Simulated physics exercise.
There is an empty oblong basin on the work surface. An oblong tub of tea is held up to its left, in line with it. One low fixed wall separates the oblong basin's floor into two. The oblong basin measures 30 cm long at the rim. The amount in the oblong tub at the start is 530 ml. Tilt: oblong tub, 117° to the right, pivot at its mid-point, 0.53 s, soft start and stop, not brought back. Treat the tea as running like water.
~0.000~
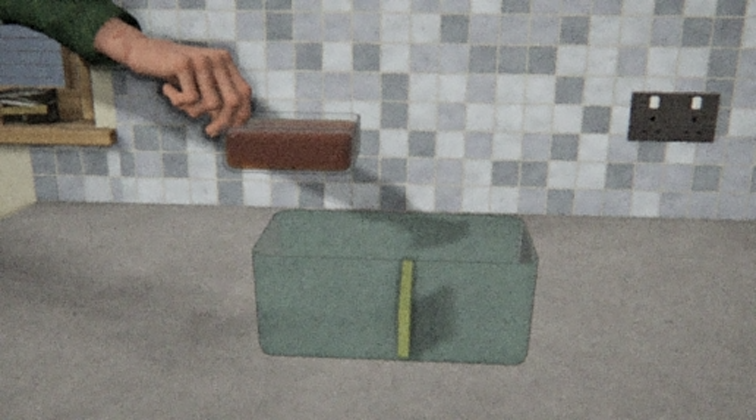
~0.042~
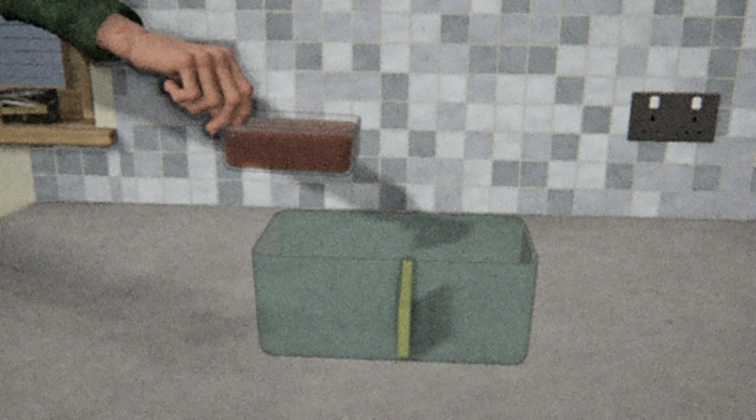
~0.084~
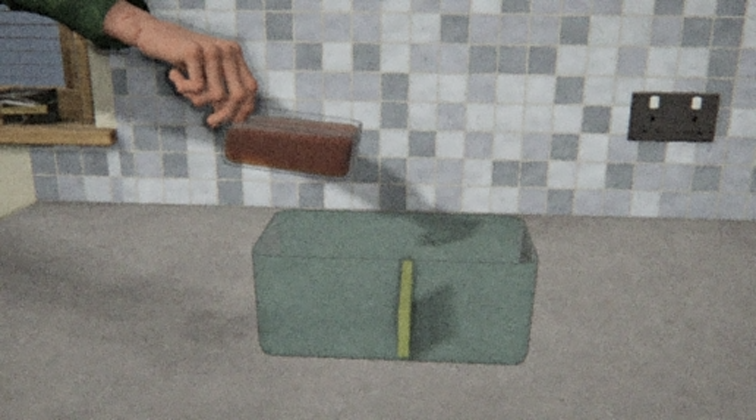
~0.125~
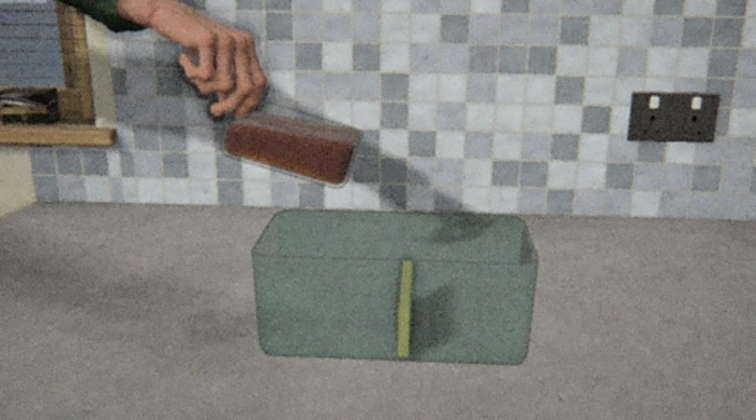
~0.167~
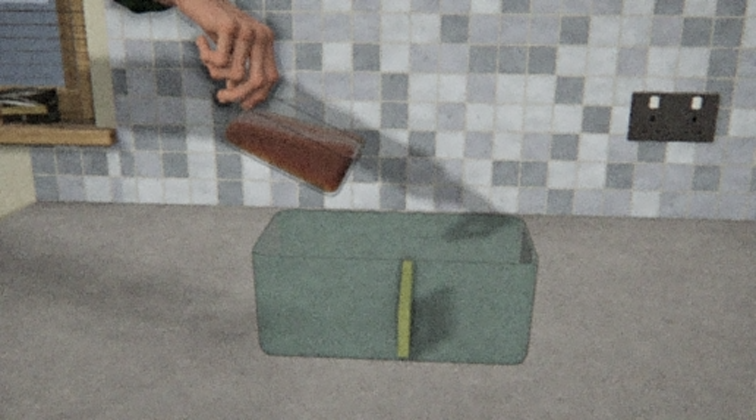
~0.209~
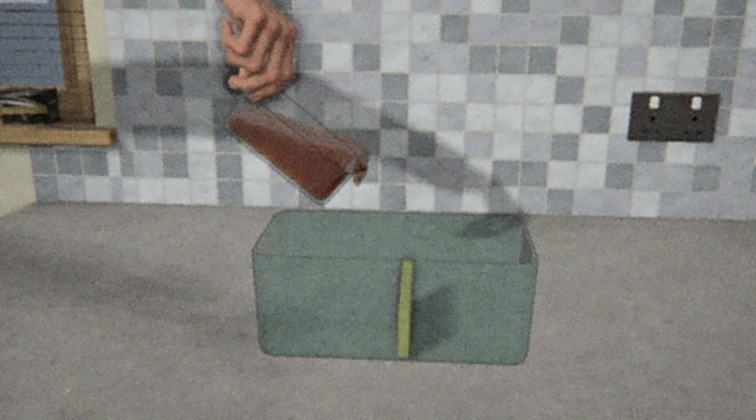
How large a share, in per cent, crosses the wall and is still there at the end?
A share of about 13 per cent.
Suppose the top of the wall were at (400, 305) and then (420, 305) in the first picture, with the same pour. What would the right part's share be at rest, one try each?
Result: 35 per cent, then 15 per cent.
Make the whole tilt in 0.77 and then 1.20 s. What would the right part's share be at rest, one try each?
Result: 40 per cent, then 50 per cent.
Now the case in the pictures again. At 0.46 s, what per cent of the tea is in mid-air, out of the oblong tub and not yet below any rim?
Close to 8 per cent, I'd say.
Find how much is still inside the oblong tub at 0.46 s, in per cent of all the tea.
Around 7 percent.
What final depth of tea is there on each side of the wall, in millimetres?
Final levels - left approx 18 mm, right approx 4 mm.
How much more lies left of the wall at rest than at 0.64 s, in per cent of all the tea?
Around 3 per cent.
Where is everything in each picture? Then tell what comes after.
It leans 0°; its right rim is at (357, 124); the tea meets the walls at (233, 125) and (356, 127); the oblong basin's rim runs from (265, 232) to (530, 240); the wall's top is at (406, 285), in the first frame.
It leans 2°; its right rim is at (357, 126); the tea meets the walls at (233, 124) and (356, 129), in the second frame.
It leans 7°; its right rim is at (358, 132); the tea meets the walls at (235, 121) and (358, 132), in the third frame.
It leans 15°; its right rim is at (359, 141); the tea meets the walls at (236, 119) and (359, 135), in the fourth frame.
It leans 26°; its right rim is at (358, 153); the tea meets the walls at (236, 116) and (347, 138); 4 per cent is over the edge, in the fifth frame.
It leans 39°; its right rim is at (354, 167); the tea meets the walls at (236, 110) and (337, 143); 12 per cent is over the edge, in the sixth frame.
Then, 0.46 s in, the tilt is 111° and 7 per cent is still to pour, 75 is left of the wall and 10 right of it.
Then, 0.64 s in, the tilt is 117° and 0 per cent is still to pour, 80 is left of the wall and 11 right of it.
Then, 0.82 s in, the tilt is 117° and 0 per cent is still to pour, 82 is left of the wall and 12 right of it.
Then, 1.03 s in, the tilt is 117° and 0 per cent is still to pour, 83 is left of the wall and 13 right of it.
Finally, 83 per cent lies left of the wall, 13 right of it and 5 outside.
